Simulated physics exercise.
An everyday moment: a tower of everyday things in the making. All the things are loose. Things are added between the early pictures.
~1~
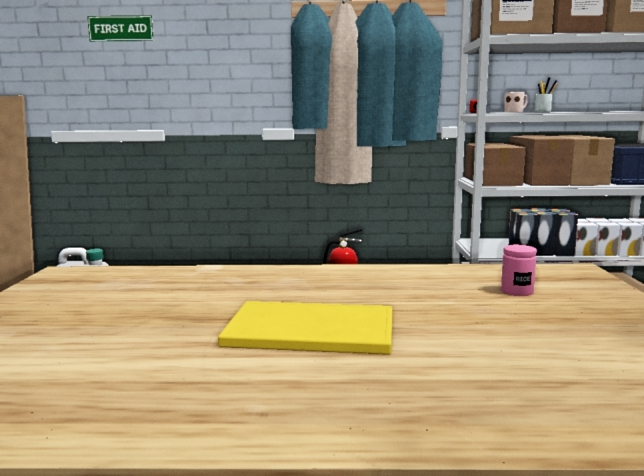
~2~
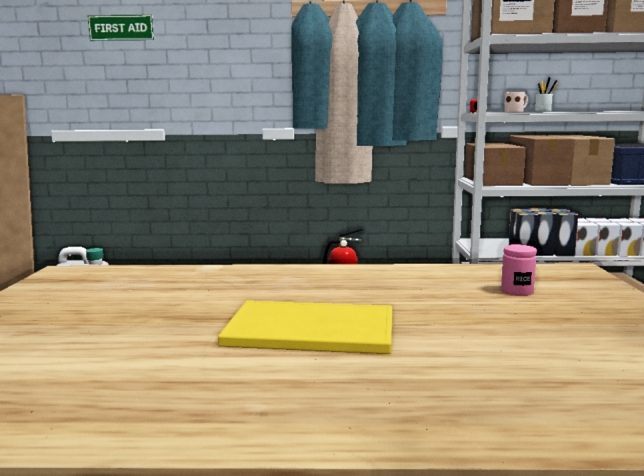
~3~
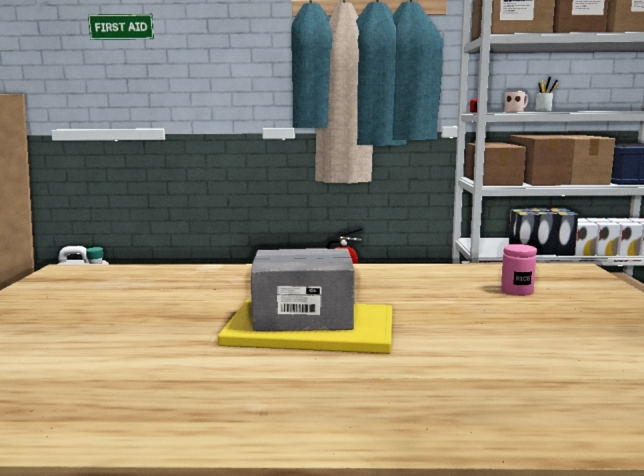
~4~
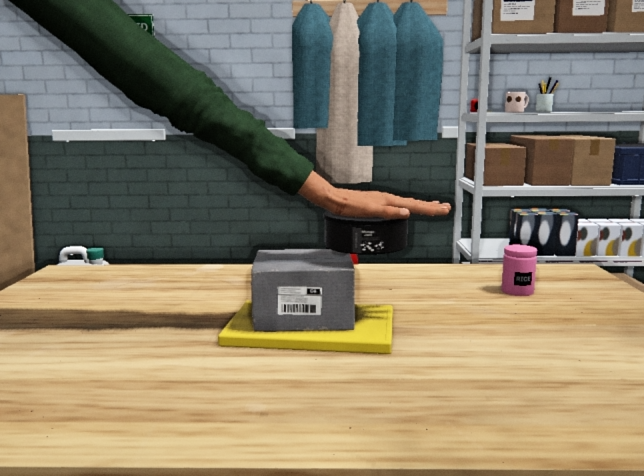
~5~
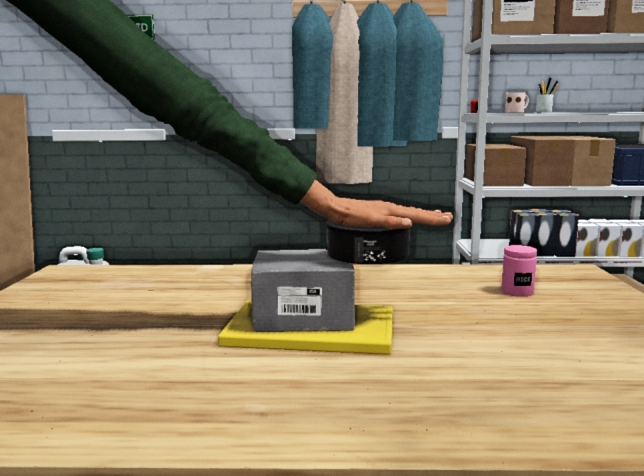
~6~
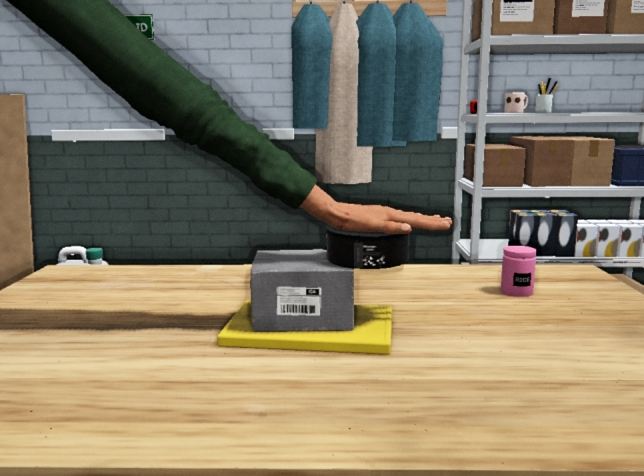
We see a yellow tray on a wooden table near a pink jar, then a grey box on the tray. A hand reaches in from the left with a black tub and lowers it slightly onto the box's right edge.
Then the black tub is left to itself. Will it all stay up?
It comes apart.
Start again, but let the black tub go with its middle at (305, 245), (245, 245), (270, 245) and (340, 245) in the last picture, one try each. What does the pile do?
First, it stays up; second, it gives way; third, it stays up; fourth, it holds.
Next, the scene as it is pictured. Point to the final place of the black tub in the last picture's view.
At about (473, 312).
Then, 0.60 s later than the last frame, black tub now fallen.
Then, 0.90 s later than the last frame, things are still on the move.
When it is over, fallen, black tub; the other 3 as before. End places, in pixels of the last picture, black tub near (473, 312). The pile gives way.
